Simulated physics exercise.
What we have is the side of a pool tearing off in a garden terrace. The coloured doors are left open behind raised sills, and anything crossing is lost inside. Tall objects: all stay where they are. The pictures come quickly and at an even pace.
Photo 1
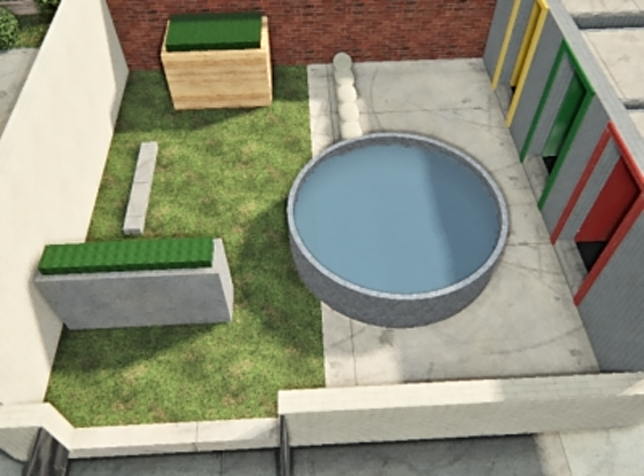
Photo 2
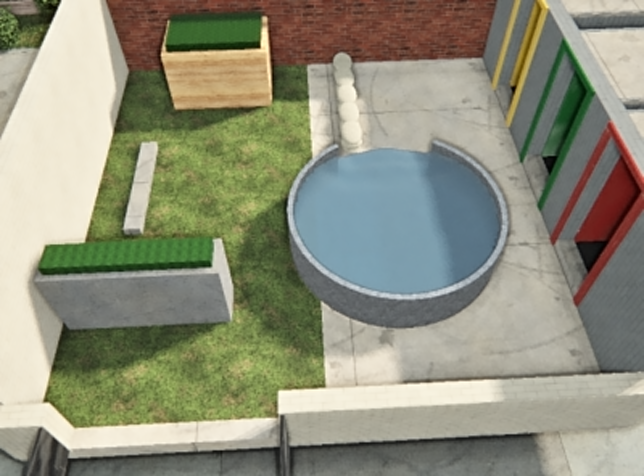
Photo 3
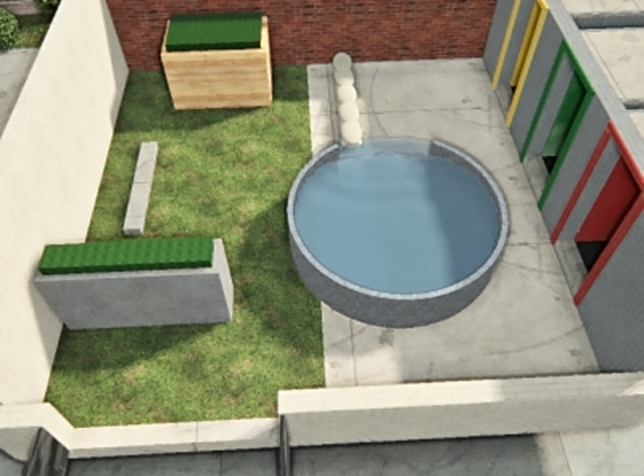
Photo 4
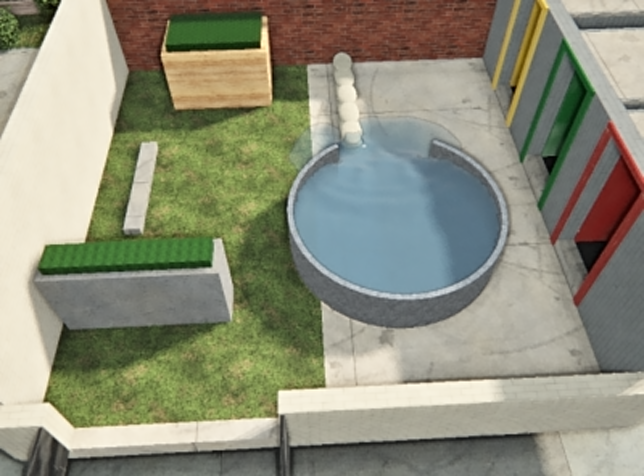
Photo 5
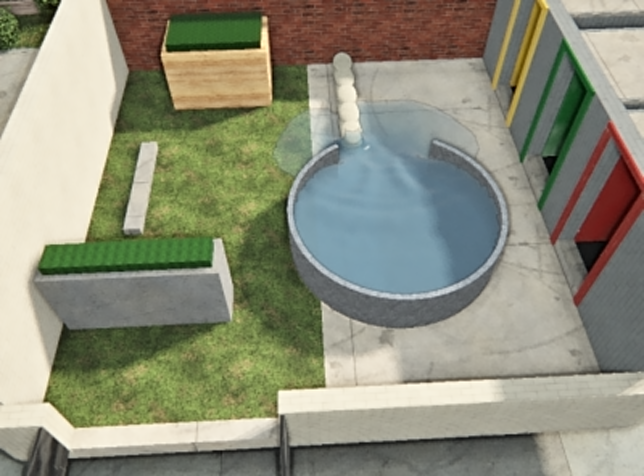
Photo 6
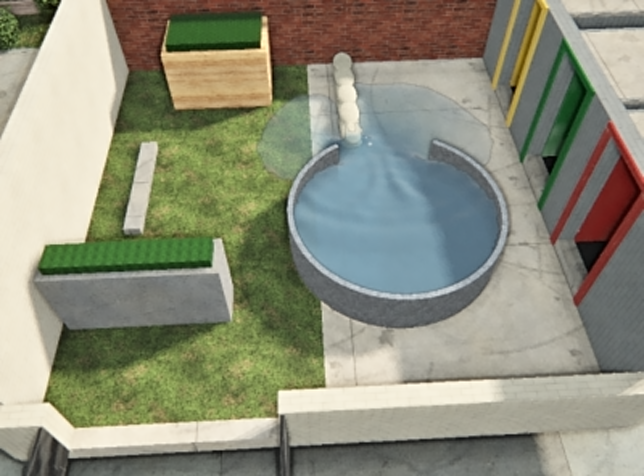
Round stone-rimmed pool in a walled garden terrace breaking open at its far side, water spreading over paving and grass.
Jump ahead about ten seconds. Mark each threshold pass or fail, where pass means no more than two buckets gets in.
Green door - pass; red door - pass; yellow door - fail.
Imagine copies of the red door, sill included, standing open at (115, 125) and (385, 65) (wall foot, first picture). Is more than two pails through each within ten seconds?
Taken in sequence: Not exceeded, then exceeded.
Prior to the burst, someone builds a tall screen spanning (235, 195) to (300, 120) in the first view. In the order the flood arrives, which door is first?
Answer: The yellow one.
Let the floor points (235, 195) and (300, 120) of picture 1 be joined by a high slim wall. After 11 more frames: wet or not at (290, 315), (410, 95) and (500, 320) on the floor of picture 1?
Untouched; submerged; untouched.
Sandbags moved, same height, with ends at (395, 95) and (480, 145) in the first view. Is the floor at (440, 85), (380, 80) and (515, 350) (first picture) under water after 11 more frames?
Reading the three places in turn gives drenched, drenched, bare.
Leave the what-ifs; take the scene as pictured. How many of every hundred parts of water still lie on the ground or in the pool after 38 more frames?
About 96 %.
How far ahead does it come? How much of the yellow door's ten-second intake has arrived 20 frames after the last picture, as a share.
My estimate: Close to 25 per cent.
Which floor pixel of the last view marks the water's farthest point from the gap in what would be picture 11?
Somewhere around (471, 62).
A moment on, water covers 30 % of the floor; the green door not reached, the red door not reached, the yellow door wet at the sill, nothing in.
Next, water covers 35 % of the floor; the green door wet at the sill, nothing in, the red door not reached, the yellow door wet at the sill, nothing in.
Then, water covers 45 % of the floor; the green door wet at the sill, nothing in, the red door not reached, the yellow door over two buckets in.
Later, water covers 70 % of the floor; the green door wet at the sill, nothing in, the red door wet at the sill, nothing in, the yellow door far over two buckets in.
In the end, water covers 90 % of the floor; the green door wet at the sill, nothing in, the red door wet at the sill, nothing in, the yellow door far over two buckets in.
